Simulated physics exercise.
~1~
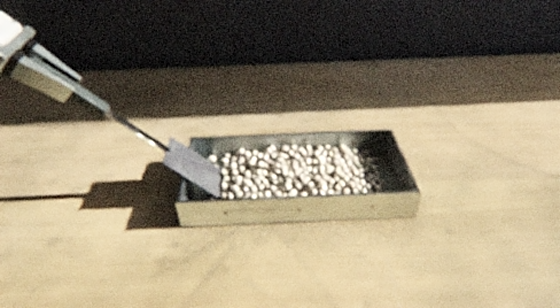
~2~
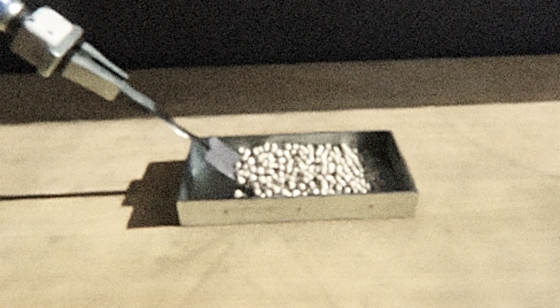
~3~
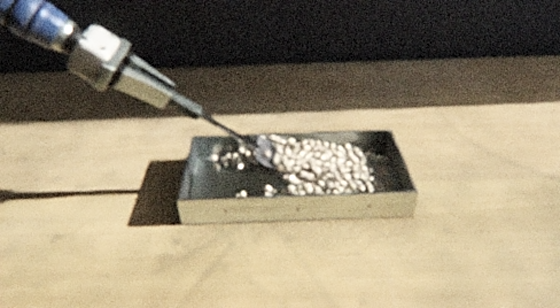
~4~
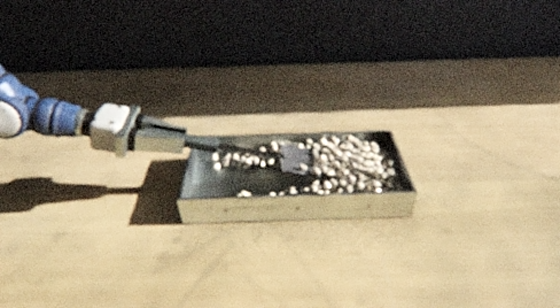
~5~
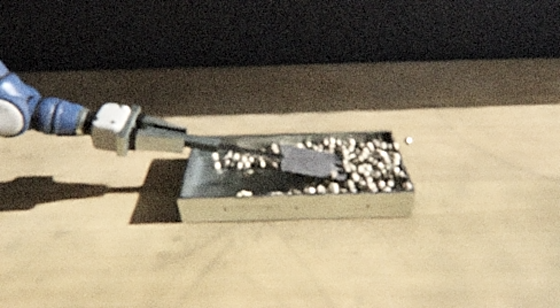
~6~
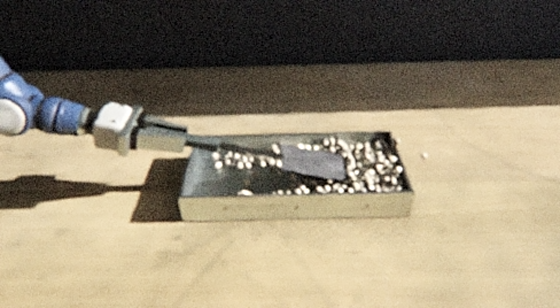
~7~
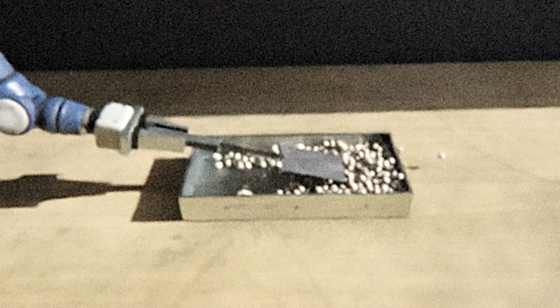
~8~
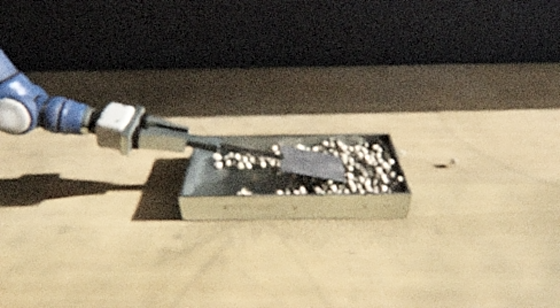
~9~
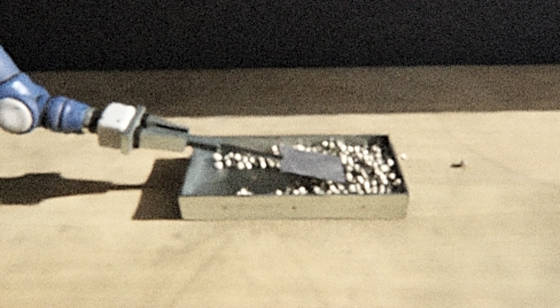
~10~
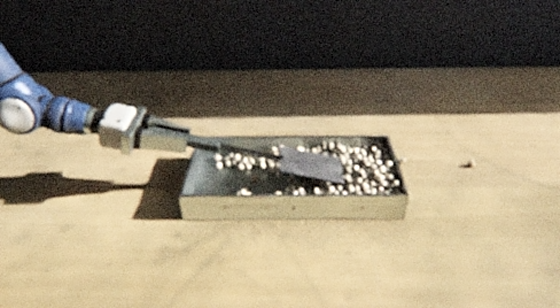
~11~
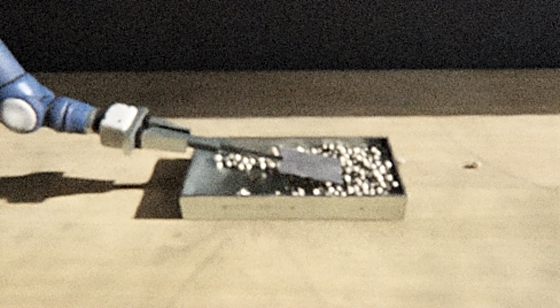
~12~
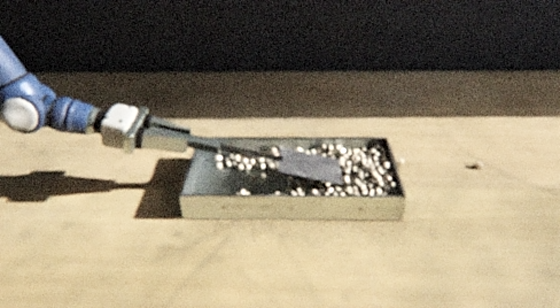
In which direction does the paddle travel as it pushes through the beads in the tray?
The paddle moves to the right, going from the left end of the tray toward the right side.
